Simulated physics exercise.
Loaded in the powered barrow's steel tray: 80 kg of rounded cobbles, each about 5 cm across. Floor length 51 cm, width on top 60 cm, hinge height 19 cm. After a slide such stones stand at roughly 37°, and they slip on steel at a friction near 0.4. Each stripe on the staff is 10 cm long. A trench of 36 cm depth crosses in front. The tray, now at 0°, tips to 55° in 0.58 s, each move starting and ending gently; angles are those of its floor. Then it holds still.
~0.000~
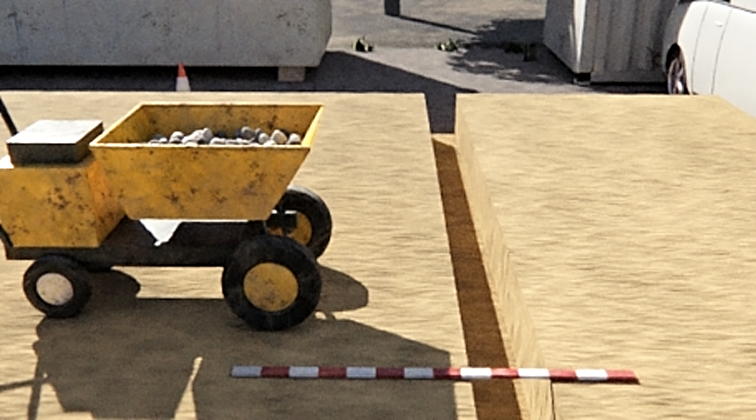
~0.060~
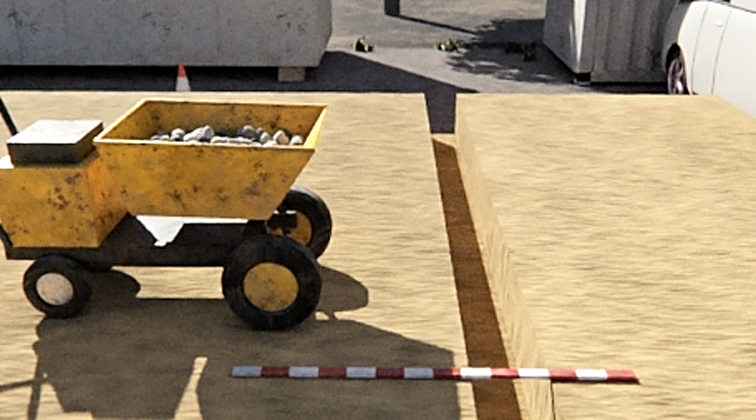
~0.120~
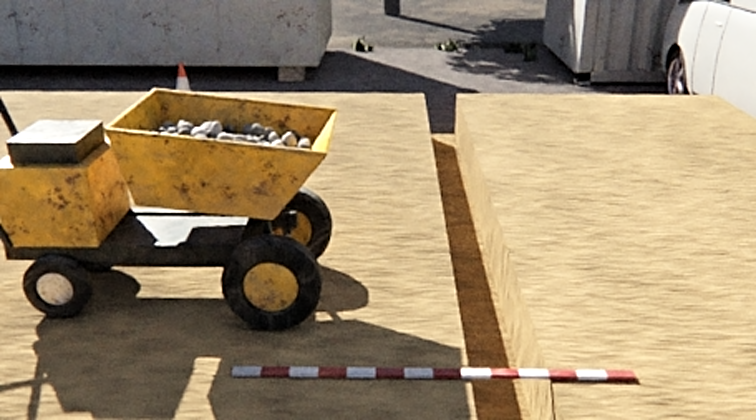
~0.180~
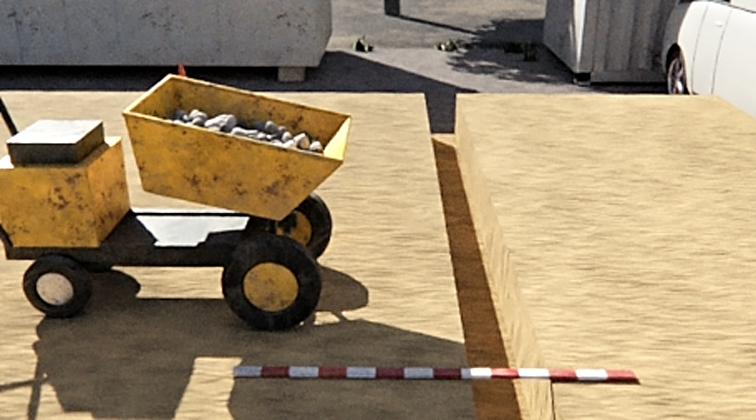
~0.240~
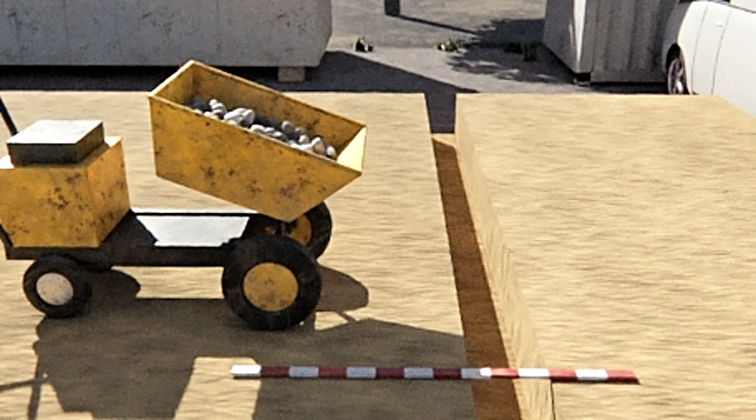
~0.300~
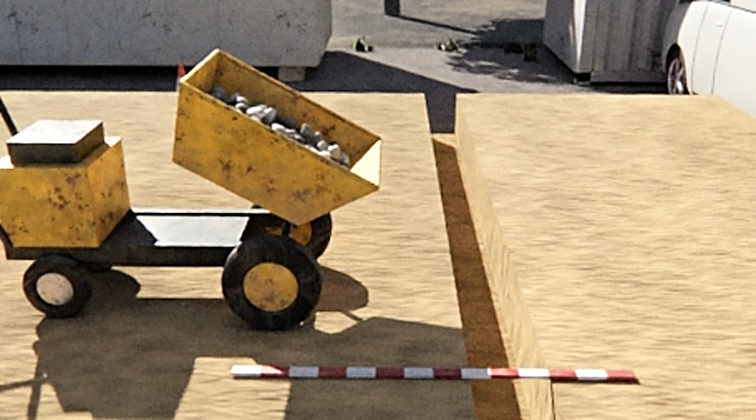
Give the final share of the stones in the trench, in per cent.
Close to 28 in a hundred.
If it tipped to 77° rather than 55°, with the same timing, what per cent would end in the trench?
In that case some 75 per cent.
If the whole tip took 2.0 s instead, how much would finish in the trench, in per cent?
In that case some 5 per cent.
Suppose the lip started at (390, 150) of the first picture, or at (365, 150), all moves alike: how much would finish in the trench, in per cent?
About 15 and 25 per cent.
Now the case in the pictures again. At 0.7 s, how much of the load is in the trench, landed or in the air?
Some 0 per cent.
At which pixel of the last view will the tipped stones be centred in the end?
Their middle is at about (484, 364).
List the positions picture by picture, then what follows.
The first picture shows lip at (310, 149), floor tilted 0°, highest stones at (218, 139).
In the second picture, the tray is at 2°, its lip at (314, 150); the top of the load is at (216, 138); the stones move at 0.4 m/s on average.
In the third picture, the tray is at 6°, its lip at (326, 154); the top of the load is at (195, 132); the stones move at 0.7 m/s on average.
In the fourth picture, the tray is at 13°, its lip at (343, 162); the top of the load is at (193, 123); the stones move at 1.0 m/s on average.
In the fifth picture, the tray is at 20°, its lip at (361, 174); the top of the load is at (202, 110); the stones move at 1.1 m/s on average.
In the sixth picture, the tray is at 29°, its lip at (379, 188); the top of the load is at (222, 101); the stones move at 1.2 m/s on average.
After 0.4 s the floor is at 46°; 100 % in the tray; the foremost stones are at (367, 192).
After 0.7 s the floor is at 55°; 98 % in the tray, 2 % short of the trench; the foremost stones are at (438, 210).
After 1.0 s the floor is at 55°; 70 % in the tray, 9 % short of the trench, 20 % in the trench, 1 % past the trench; the foremost stones are at (537, 347).
After 3.0 s the floor is at 55°; 63 % in the tray, 8 % short of the trench, 28 % in the trench, 1 % past the trench; the foremost stones are at (570, 337).
